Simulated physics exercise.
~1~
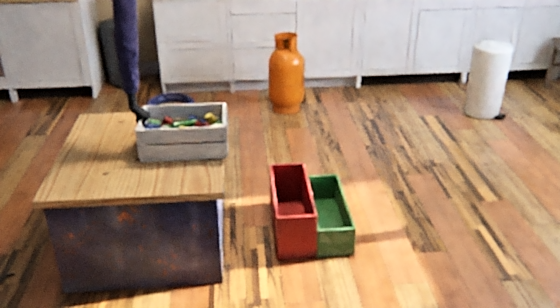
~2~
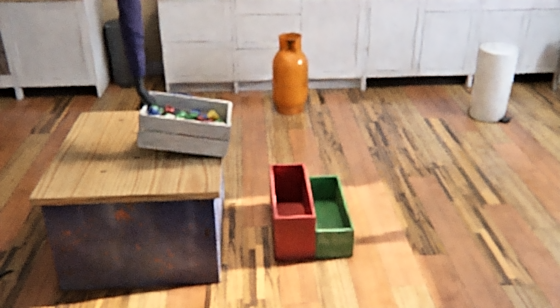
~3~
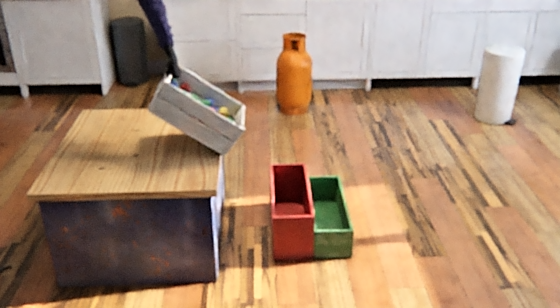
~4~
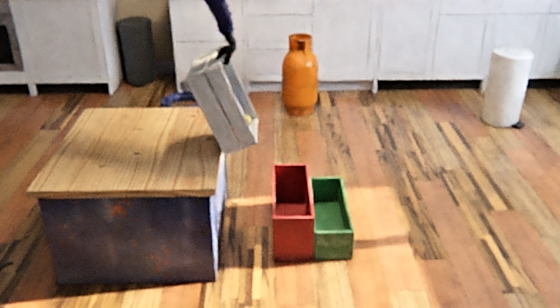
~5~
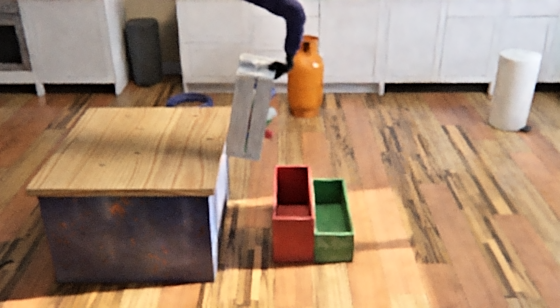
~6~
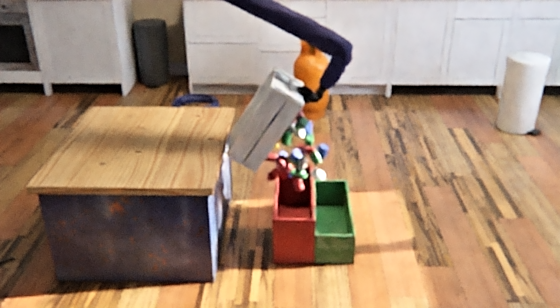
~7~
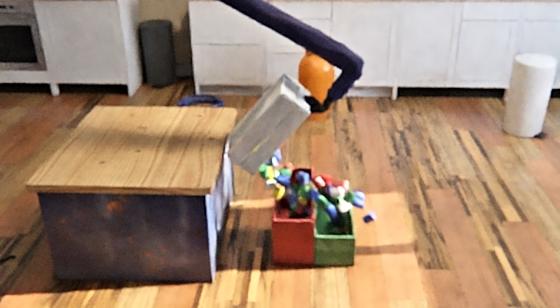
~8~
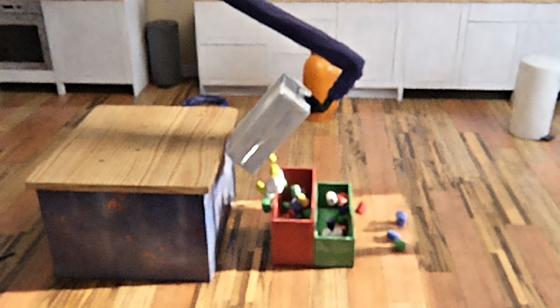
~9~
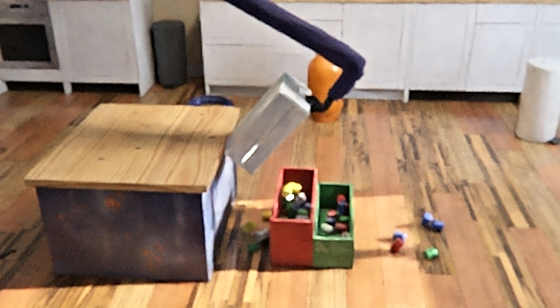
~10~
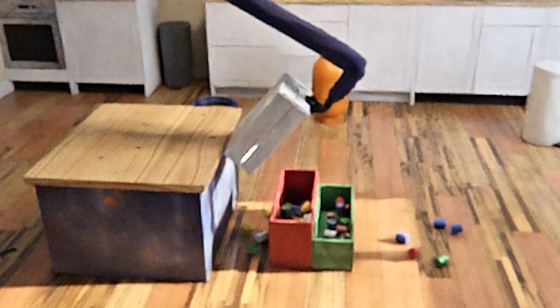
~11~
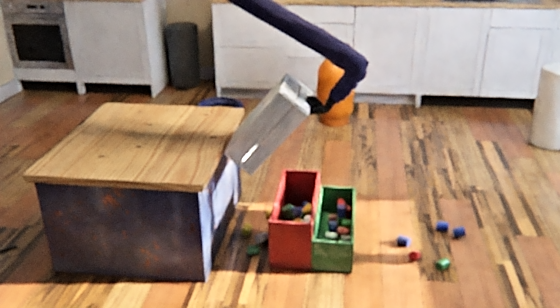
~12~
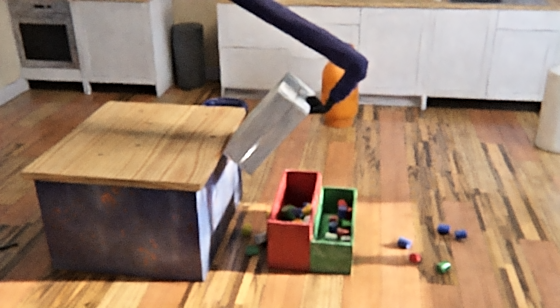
Kitchen with wooden floor, dark mechanical arm tipping white crate off bench, small colourful pieces tumbling into red and green tubs, some scattering.
